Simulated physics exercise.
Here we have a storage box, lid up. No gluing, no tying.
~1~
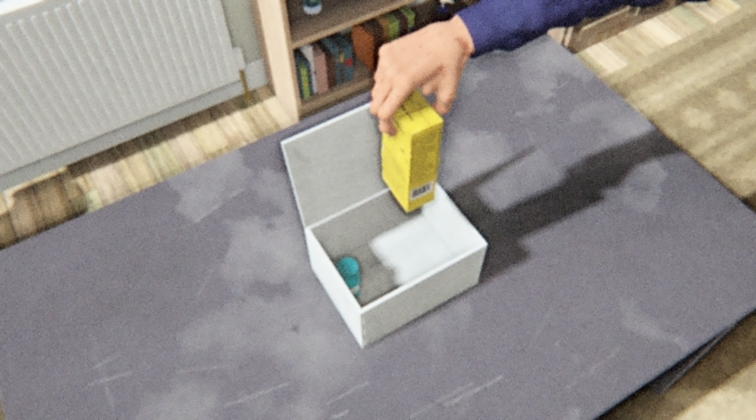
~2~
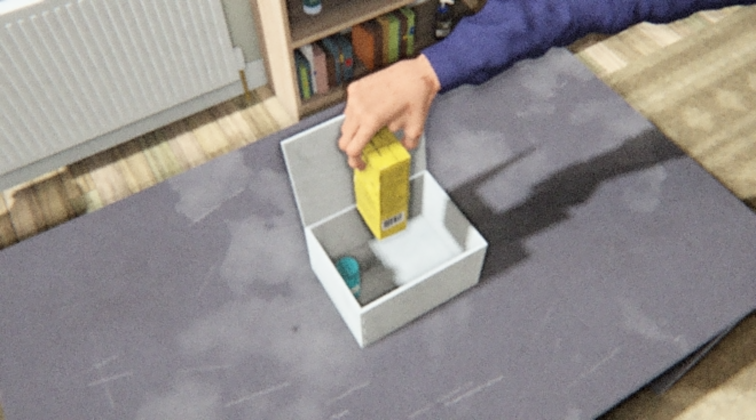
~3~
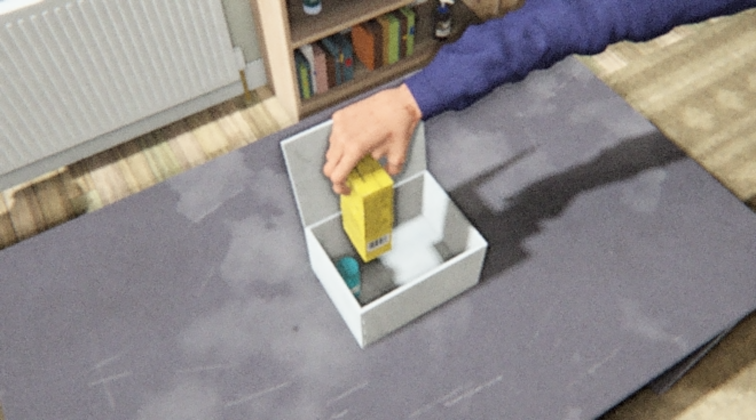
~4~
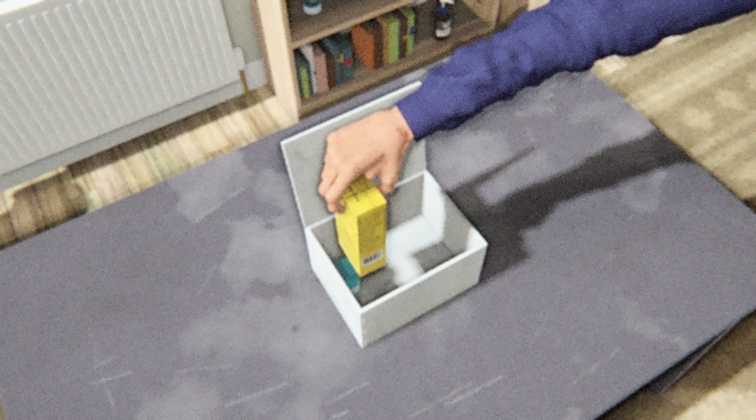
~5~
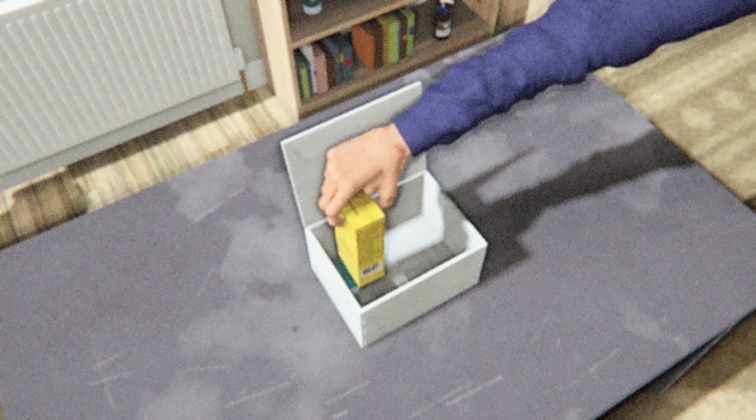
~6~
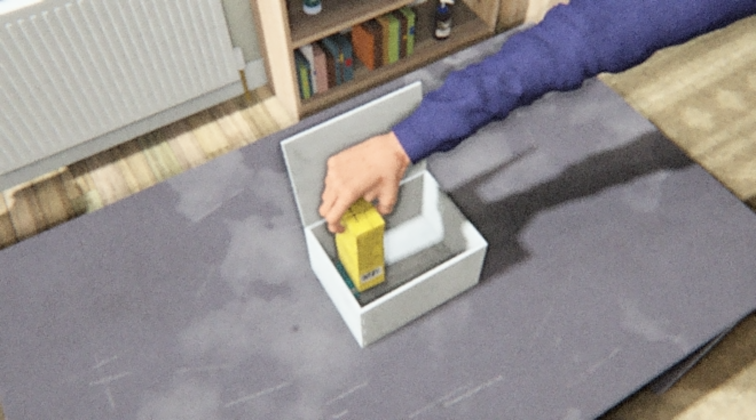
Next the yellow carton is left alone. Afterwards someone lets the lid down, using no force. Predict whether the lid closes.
My prediction: Lid on the rim.
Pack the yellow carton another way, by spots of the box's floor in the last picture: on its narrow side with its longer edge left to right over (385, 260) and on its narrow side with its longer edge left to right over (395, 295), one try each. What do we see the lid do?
Case one: Lid down; case two: Lid down.
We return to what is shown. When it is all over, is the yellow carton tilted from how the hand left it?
Simply put, it gets tilted.
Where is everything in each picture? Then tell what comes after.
In the first picture, coming down; yellow carton (410, 152); turquoise shaker (348, 280).
In the second picture, coming down; yellow carton (381, 183); turquoise shaker (348, 280).
In the third picture, coming down; yellow carton (367, 207); turquoise shaker (348, 280).
In the fourth picture, coming down; yellow carton (360, 224); turquoise shaker (348, 280).
In the fifth picture, coming down; yellow carton (360, 236).
In the sixth picture, put in, still held; yellow carton (360, 242).
Then, 0.60 s past the last view, yellow carton rocked 74° from its first pose near (407, 251); turquoise shaker displaced a little.
Then, 1.10 s past the last view, lid starting down; yellow carton on its side near (396, 251); turquoise shaker displaced a little.
Then, 1.70 s past the last view, lid 45° above the rim; yellow carton on its side near (396, 251); turquoise shaker displaced a little.
Then, 2.00 s past the last view, lid 3° above the rim; yellow carton on its side near (396, 251); turquoise shaker displaced a little.
Finally, lid shut; down or leaning hard in the box, yellow carton; turquoise shaker still in place. Final places as the last picture's camera would see them, yellow carton near (396, 251).
